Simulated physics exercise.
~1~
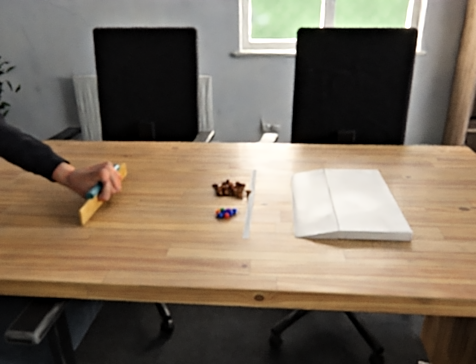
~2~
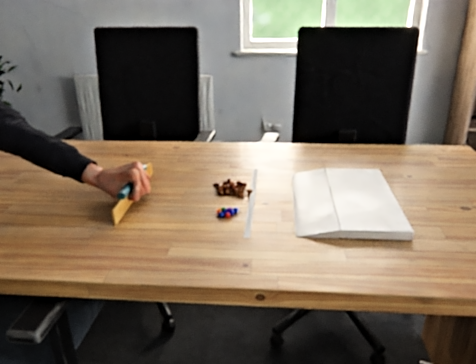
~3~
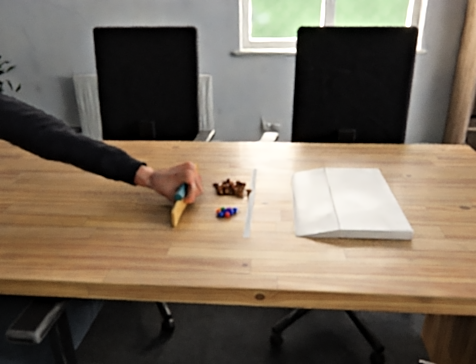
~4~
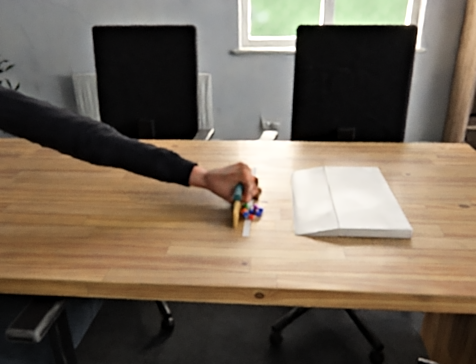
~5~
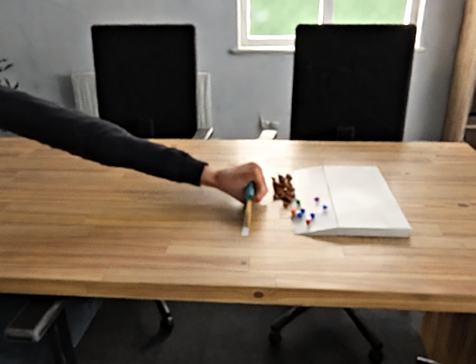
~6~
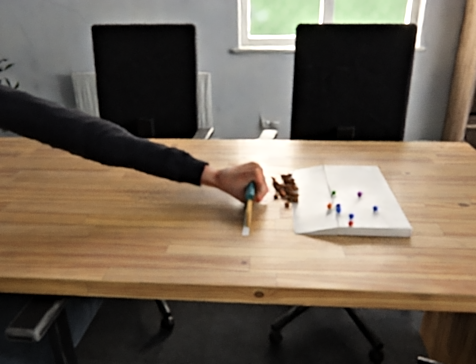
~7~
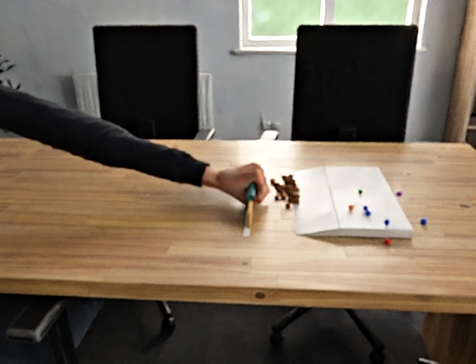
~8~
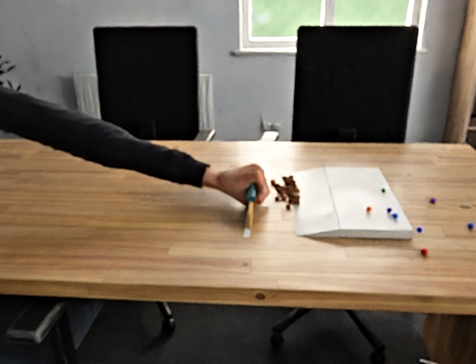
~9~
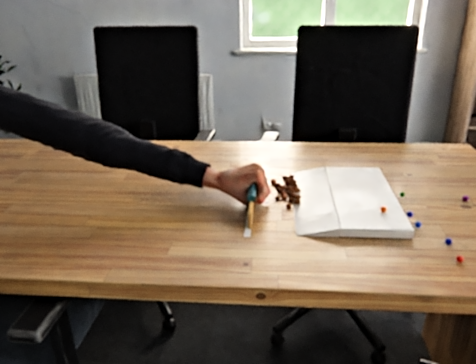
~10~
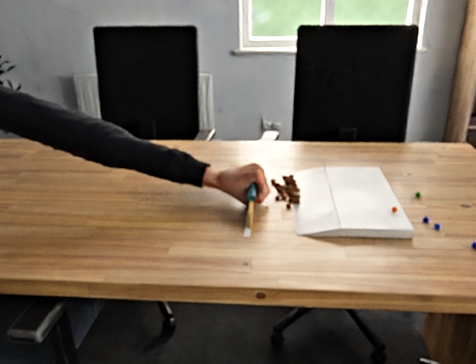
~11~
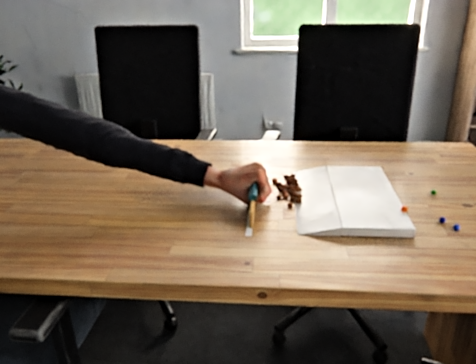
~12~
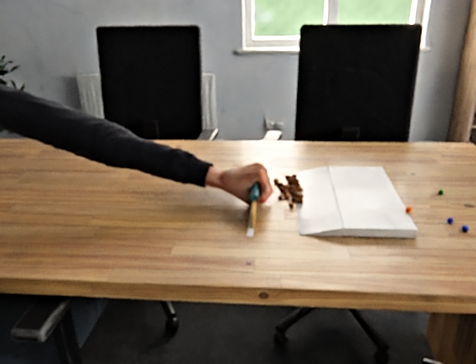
A hand in a dark sleeve, reaching in from the left, slides a scraper rightward along a light wooden table, viewed from the front with black chairs and a window behind. Ahead lie a brown cluster at the back and a small red and blue cluster nearer, then a strip of white tape and a low white wedge. The scraper pushes both clusters to the tape and stops there. The brown pieces halt mostly short of the wedge, a few at its edge. The colourful pieces scatter up over the wedge and end spread on the table beyond.
